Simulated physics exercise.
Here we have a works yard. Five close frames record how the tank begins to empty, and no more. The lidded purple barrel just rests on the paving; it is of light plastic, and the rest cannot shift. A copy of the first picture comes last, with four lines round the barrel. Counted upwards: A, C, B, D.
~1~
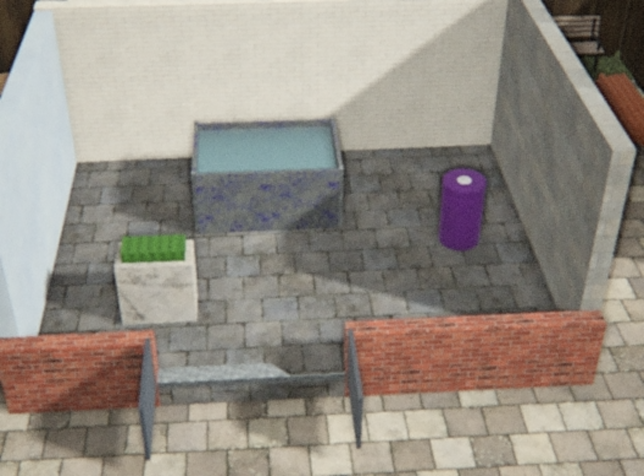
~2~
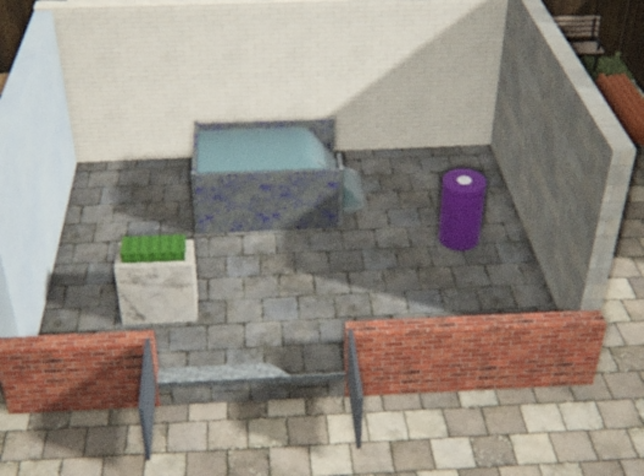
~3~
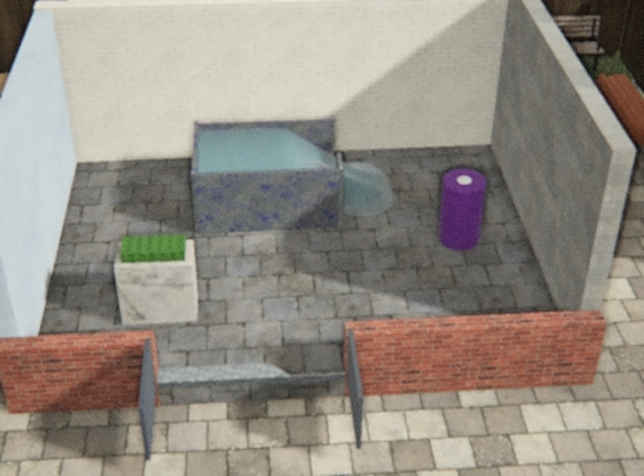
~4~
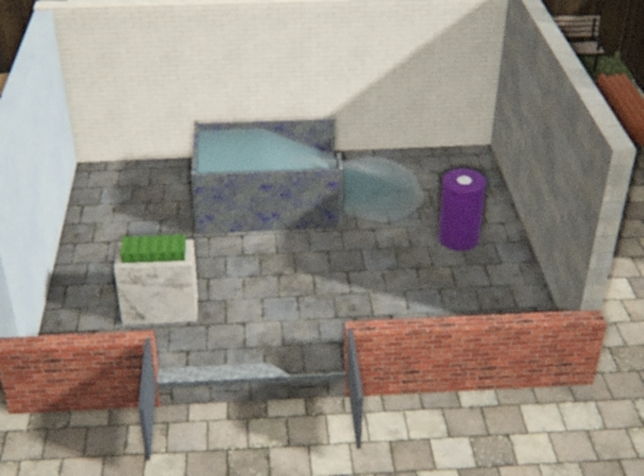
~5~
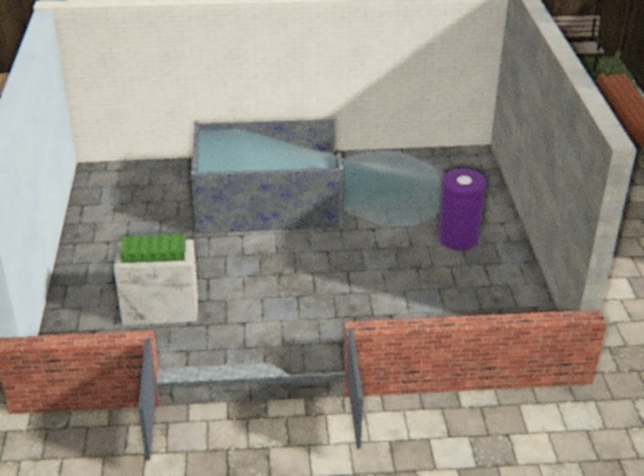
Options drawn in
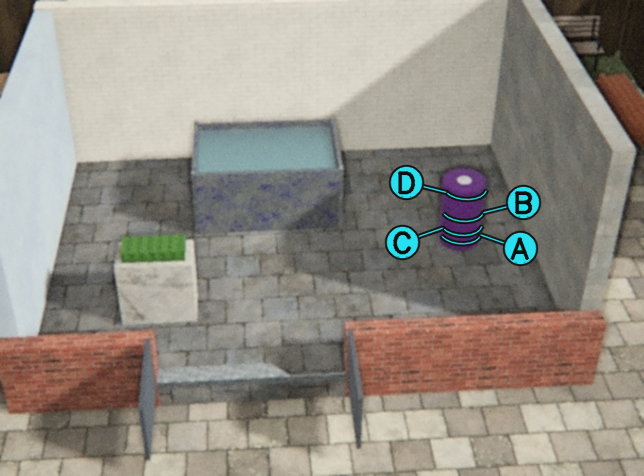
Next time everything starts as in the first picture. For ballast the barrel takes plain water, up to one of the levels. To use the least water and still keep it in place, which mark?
B will do.
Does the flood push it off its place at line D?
No.
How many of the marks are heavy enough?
Two of them.
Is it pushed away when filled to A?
Yes.
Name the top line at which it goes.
The answer is C.
On the marked copy, A at (464, 243); B at (466, 221); C at (464, 235); D at (468, 199); from the bottom up A, C, B, D.
If A is chosen, it is pushed about 5 times its own width away.
If B is chosen, it does not move.
If C is chosen, it is pushed about its own width away.
If D is chosen, it does not move.
